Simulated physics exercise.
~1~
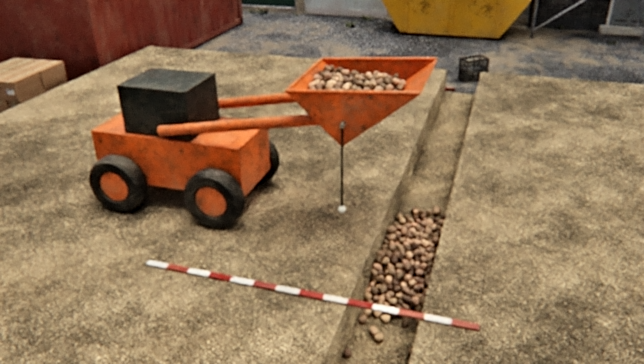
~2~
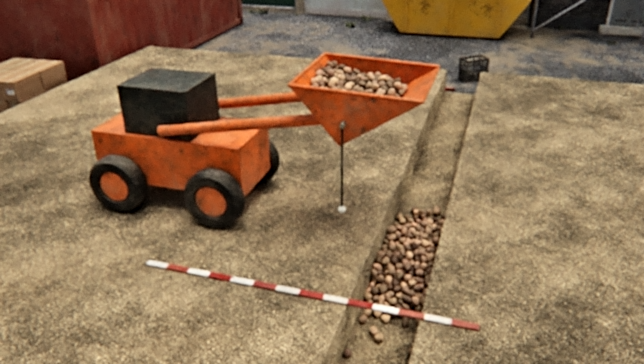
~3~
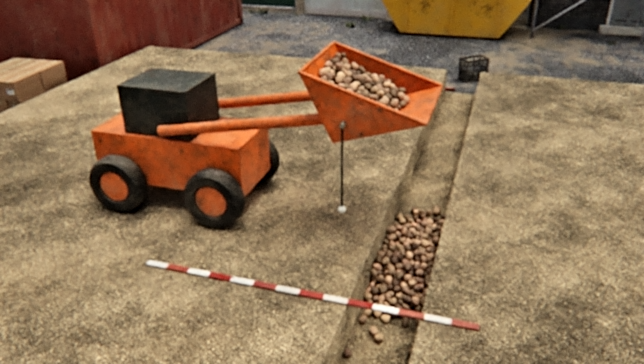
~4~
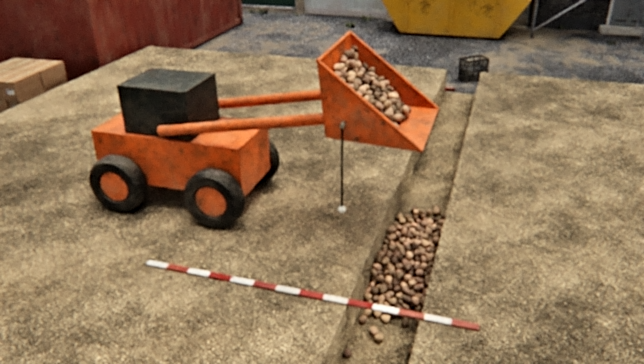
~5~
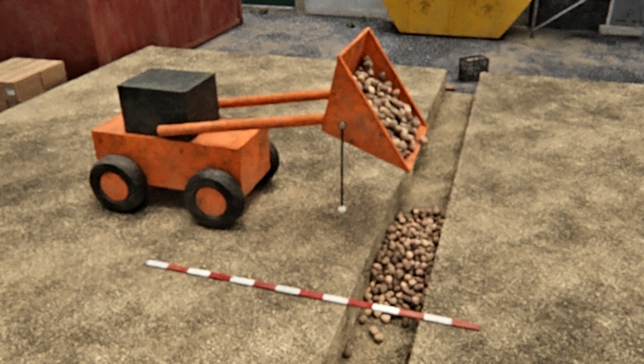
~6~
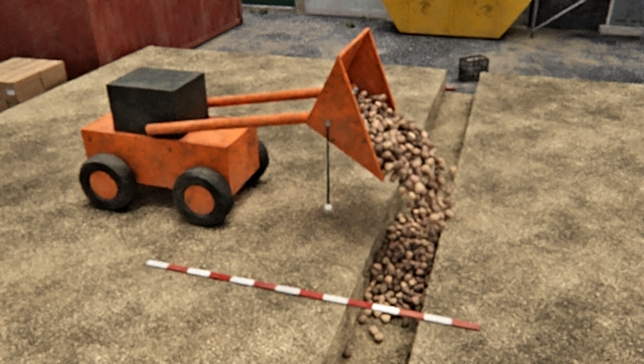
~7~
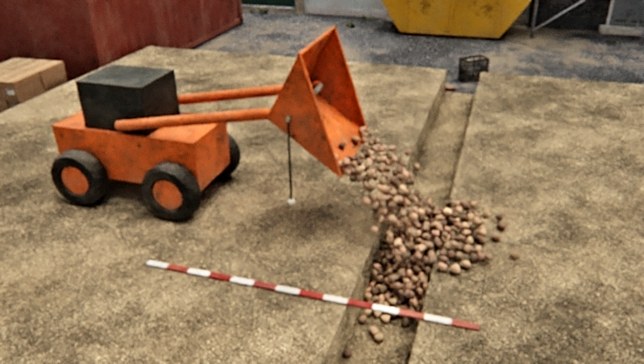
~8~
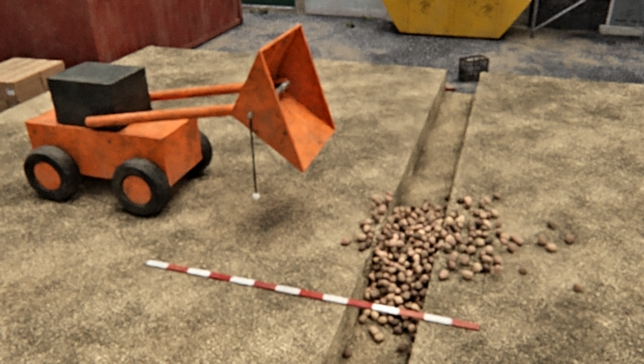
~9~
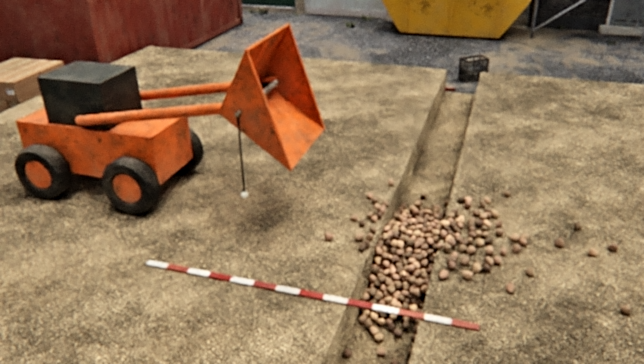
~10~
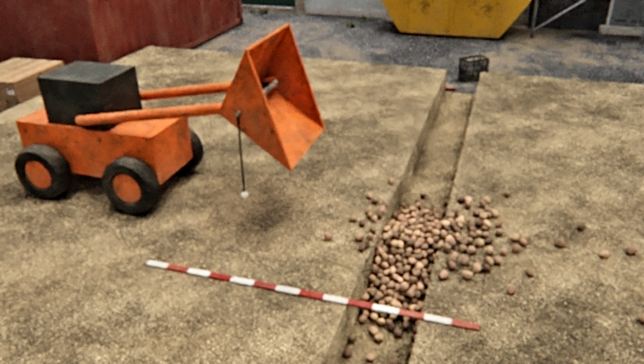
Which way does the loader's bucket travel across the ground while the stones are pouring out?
It travels to the left, carried away from the trench as the loader backs up.
